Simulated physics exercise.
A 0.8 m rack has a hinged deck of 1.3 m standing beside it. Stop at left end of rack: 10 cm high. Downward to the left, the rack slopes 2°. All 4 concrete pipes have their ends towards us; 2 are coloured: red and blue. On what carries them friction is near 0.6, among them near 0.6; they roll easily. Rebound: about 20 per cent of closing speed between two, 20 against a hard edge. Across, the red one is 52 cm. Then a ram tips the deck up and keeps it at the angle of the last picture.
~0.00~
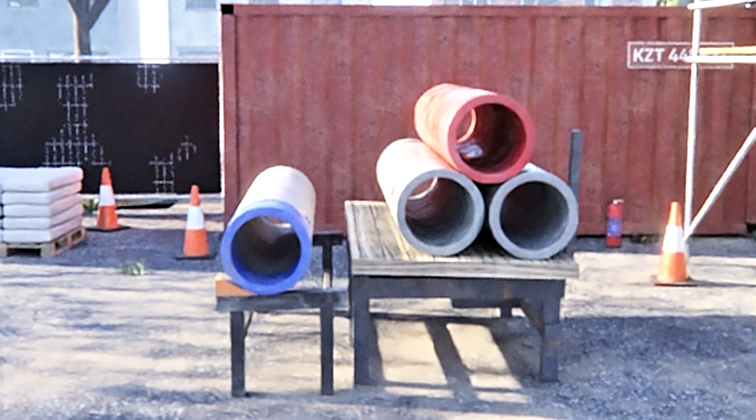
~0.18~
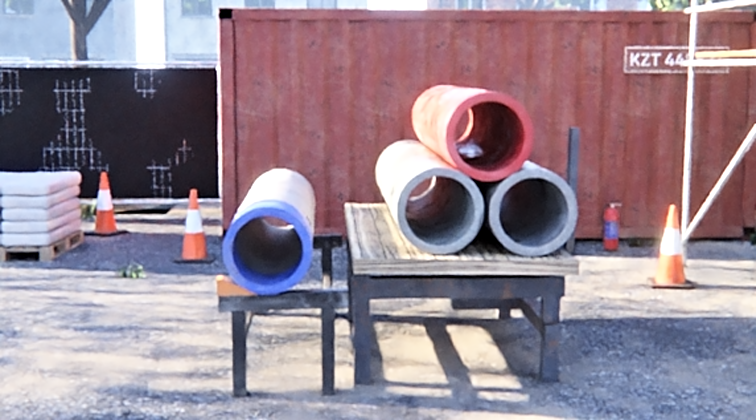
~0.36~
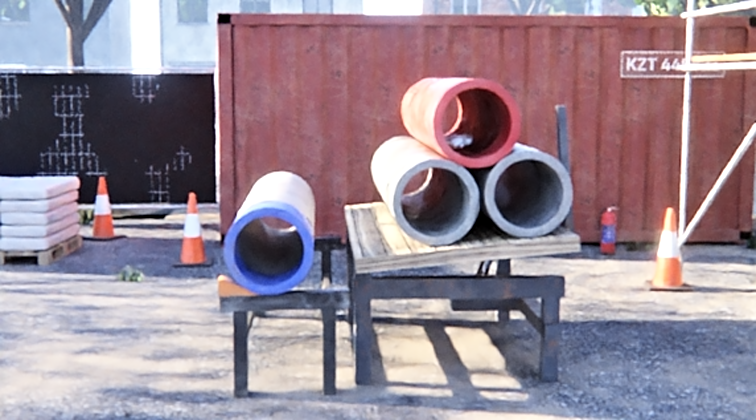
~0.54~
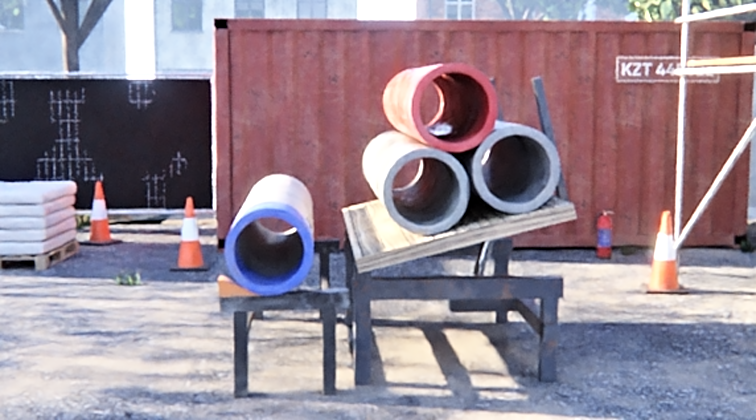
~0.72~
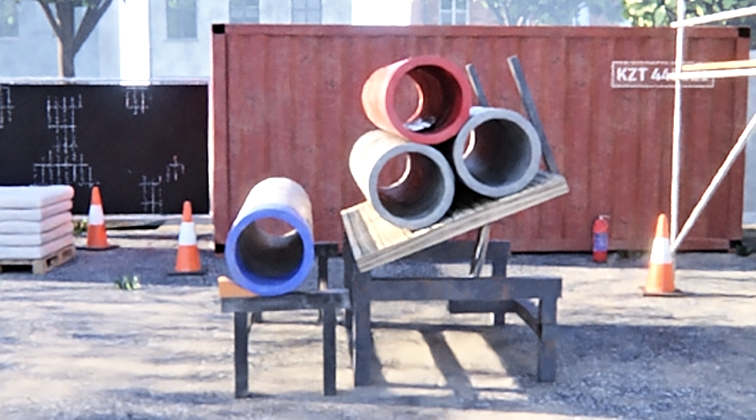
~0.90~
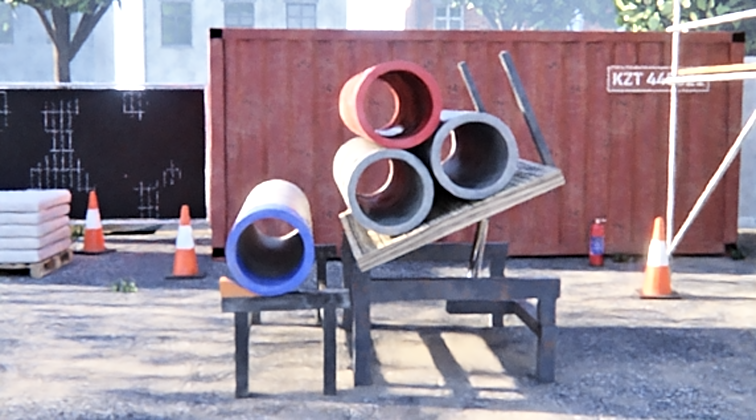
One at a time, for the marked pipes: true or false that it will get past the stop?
Red: True. Blue: False.
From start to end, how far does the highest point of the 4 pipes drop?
Comparing start and end, it's lower by about 20 cm.
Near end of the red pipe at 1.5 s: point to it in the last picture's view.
Near (318, 129).
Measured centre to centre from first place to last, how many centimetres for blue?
Blue shifts something like 0.
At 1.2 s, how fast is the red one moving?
0.8 m/s, give or take.
By 1.2 s, red is in the air, 25 cm from the hinge, rolling left; blue is on the rack, 30 cm from the rack's far end, rolling left; 0 of 4 over the stop.
By 1.5 s, red is up on others, 10 cm from the hinge, rolling left; as before, blue; 0 of 4 over the stop.
By 1.9 s, red is up on others, 30 cm from the rack's far end, rolling left; as before, blue; 0 of 4 over the stop.
By 2.3 s, red is beyond the stop and falling; as before, blue; 1 of 4 over the stop.
Finally (4.8 s), red is beyond the stop, on the ground; blue is on the rack, 30 cm from the rack's far end; 1 of 4 over the stop.
